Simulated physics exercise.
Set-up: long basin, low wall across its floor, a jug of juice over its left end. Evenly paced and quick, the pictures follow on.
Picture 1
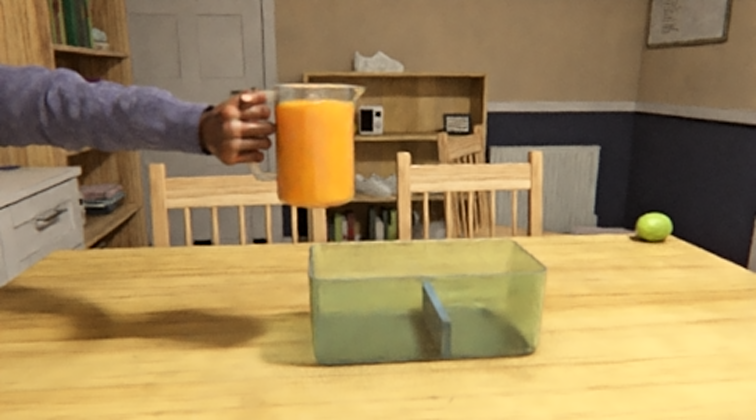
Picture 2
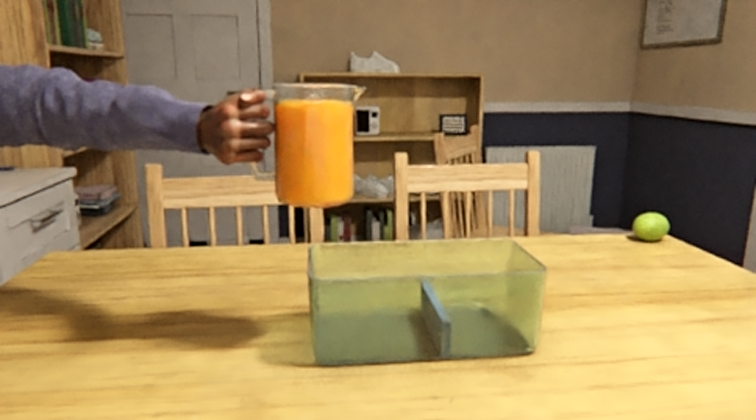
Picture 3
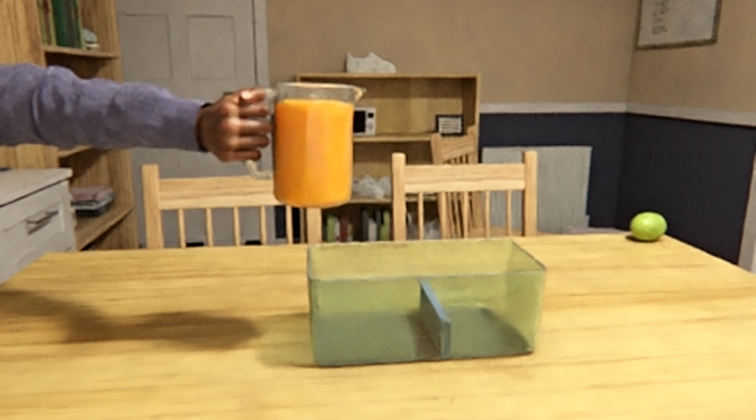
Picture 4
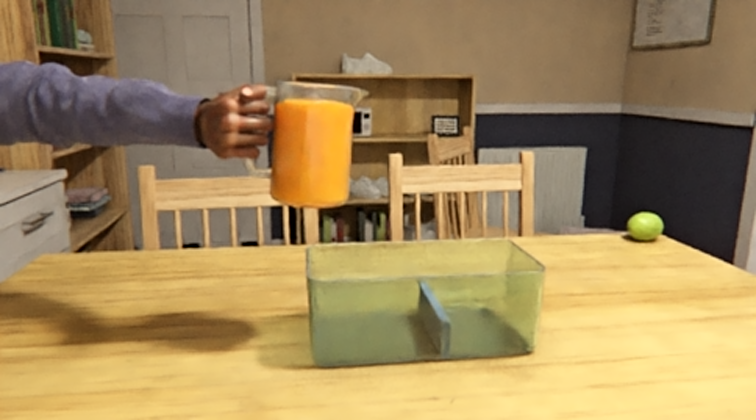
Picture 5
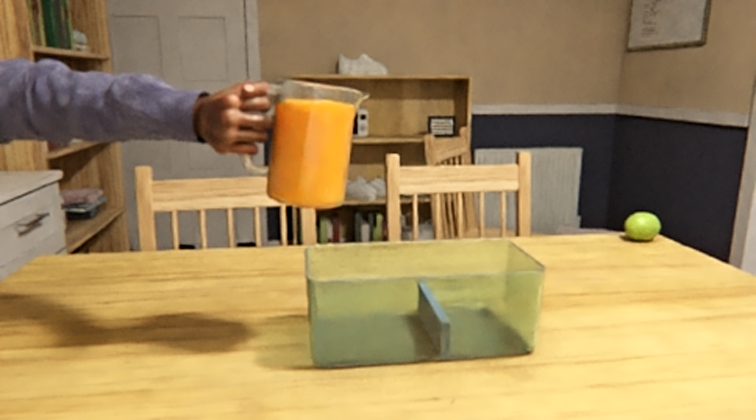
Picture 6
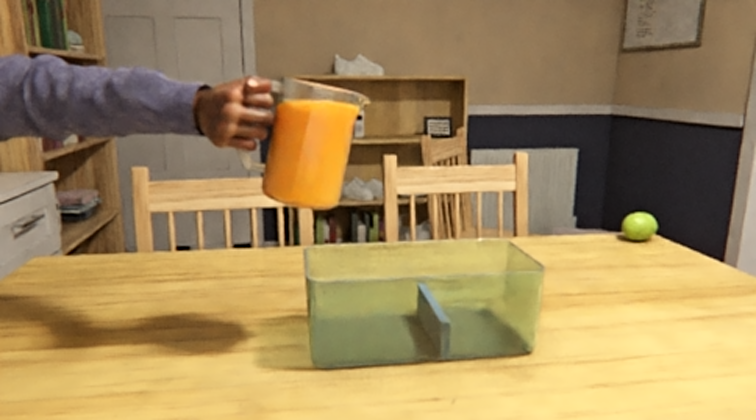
A hand holds a jug of orange juice above a divided basin and tilts it slightly right.
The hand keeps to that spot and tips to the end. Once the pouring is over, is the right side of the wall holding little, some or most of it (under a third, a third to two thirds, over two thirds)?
It holds some.
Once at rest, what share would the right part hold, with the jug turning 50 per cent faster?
Close to 40 out of every hundred.
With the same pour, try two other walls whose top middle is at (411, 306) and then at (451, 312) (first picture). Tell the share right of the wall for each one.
You'd get roughly 90 per cent the first time and roughly 15 per cent the second.
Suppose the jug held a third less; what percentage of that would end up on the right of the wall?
Some 15 parts in a hundred.
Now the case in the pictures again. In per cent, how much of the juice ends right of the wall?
Close to 45 per cent.
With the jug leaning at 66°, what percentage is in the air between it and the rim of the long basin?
Around 10 in a hundred, more or less.
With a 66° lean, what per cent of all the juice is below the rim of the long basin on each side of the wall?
You'd find 0 per cent on the left and 0 per cent on the right.
A moment on, the tilt is 66° and 87 per cent is still to pour, 1 is left of the wall and 1 right of it.
Next, the tilt is 97° and 44 per cent is still to pour, 11 is left of the wall and 24 right of it.
Then the tilt is 102° and 9 per cent is still to pour, 42 is left of the wall and 42 right of it.
Later the tilt is 102° and 1 per cent is still to pour, 55 is left of the wall and 43 right of it.
At rest 56 per cent lies left of the wall, 43 right of it and 1 outside.
